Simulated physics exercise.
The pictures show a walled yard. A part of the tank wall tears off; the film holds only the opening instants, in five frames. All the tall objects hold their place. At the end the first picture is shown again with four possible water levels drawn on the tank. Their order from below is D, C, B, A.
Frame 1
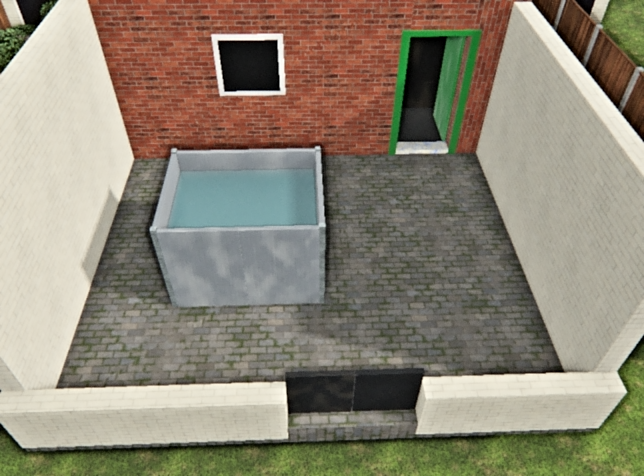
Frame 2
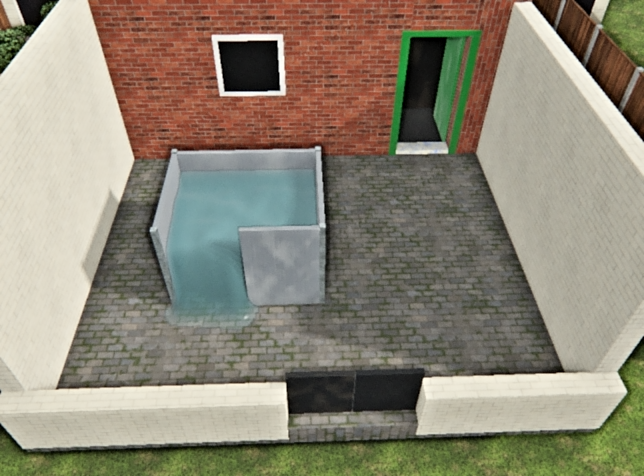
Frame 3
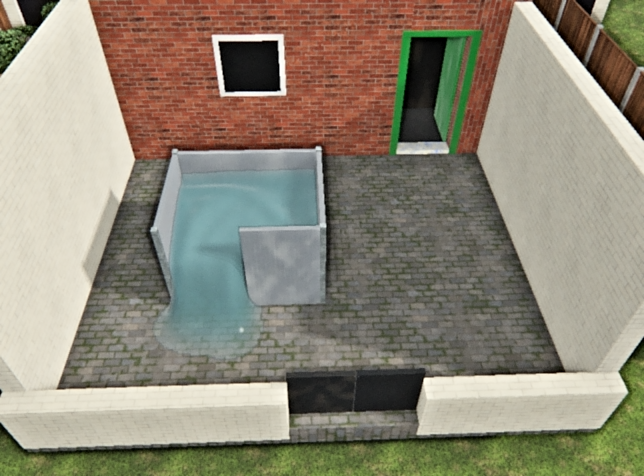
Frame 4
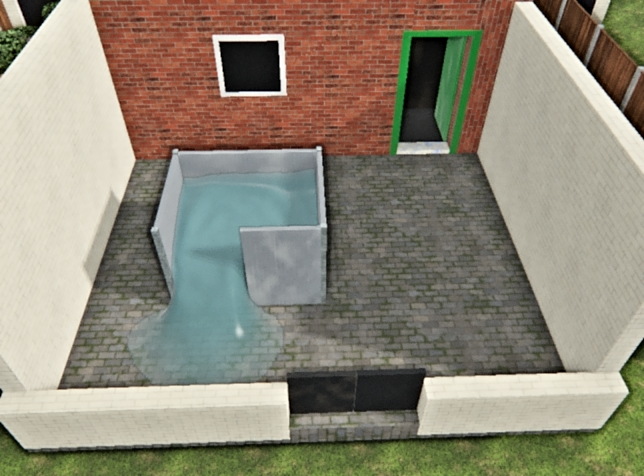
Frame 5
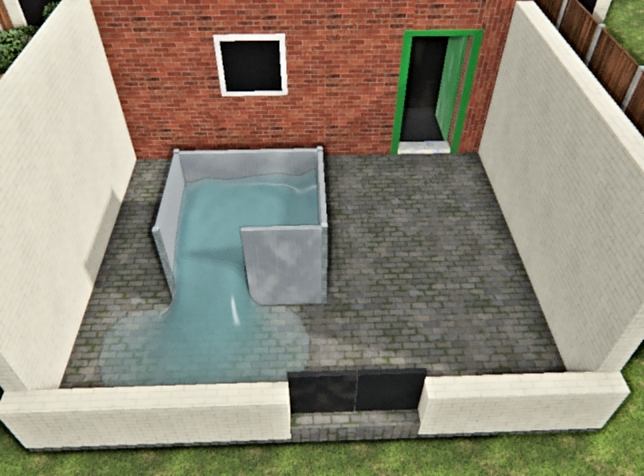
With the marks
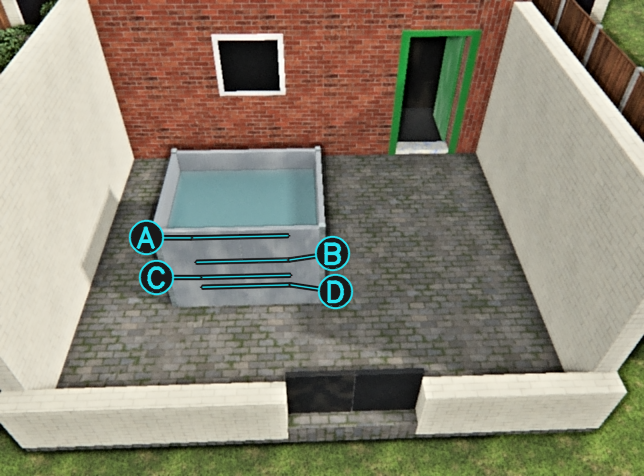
In a walled, paved yard beside a brick building with a green doorway, a square grey tank stands full of still water. The left part of its front side opens, and water pours through the gap onto the paving. The pool spreads forward and outward to both sides, nearing the low front wall.
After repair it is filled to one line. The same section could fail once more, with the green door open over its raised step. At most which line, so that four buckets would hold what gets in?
C.
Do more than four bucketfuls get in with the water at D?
No.
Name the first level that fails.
That is level B.
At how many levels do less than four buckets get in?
Two of the four.
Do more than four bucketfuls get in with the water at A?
Yes.
On the marked copy, A at (239, 236); B at (243, 261); C at (245, 276); D at (246, 286); from the bottom up D, C, B, A.
With A, some 25 bucketfuls get in.
With B, about 8 bucketfuls get in.
With C, a splash gets over, under a bucket.
With D, nothing gets over.
